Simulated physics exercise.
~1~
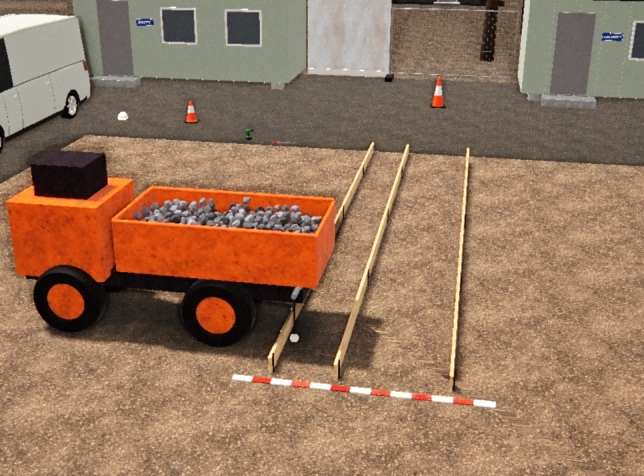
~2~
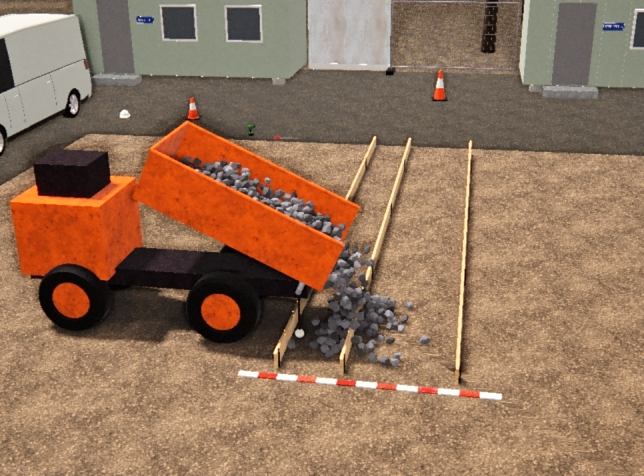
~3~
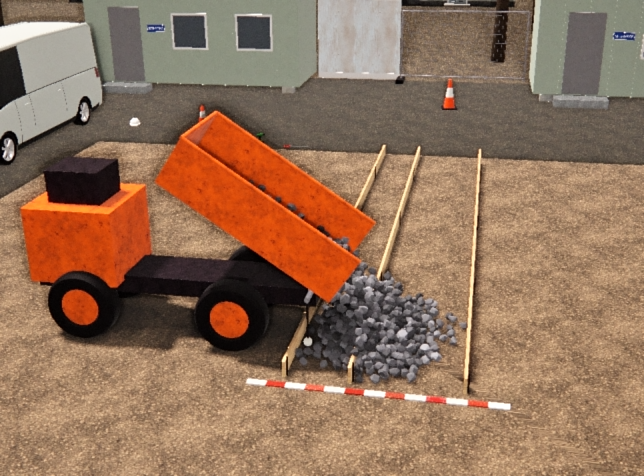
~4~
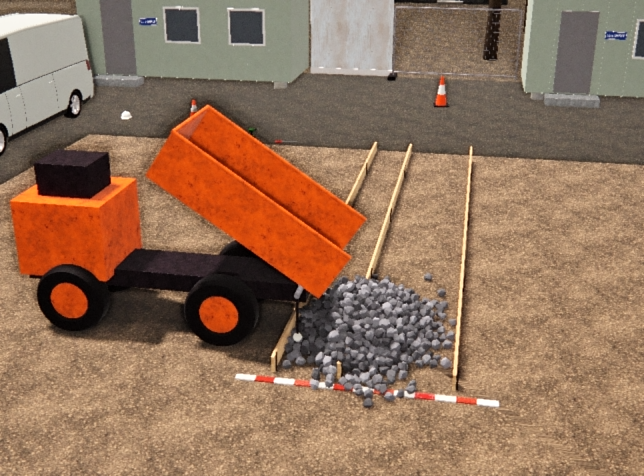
Orange tipper truck raising its body in stages and dumping grey crushed rock across wooden boards, leaving a heap behind it.
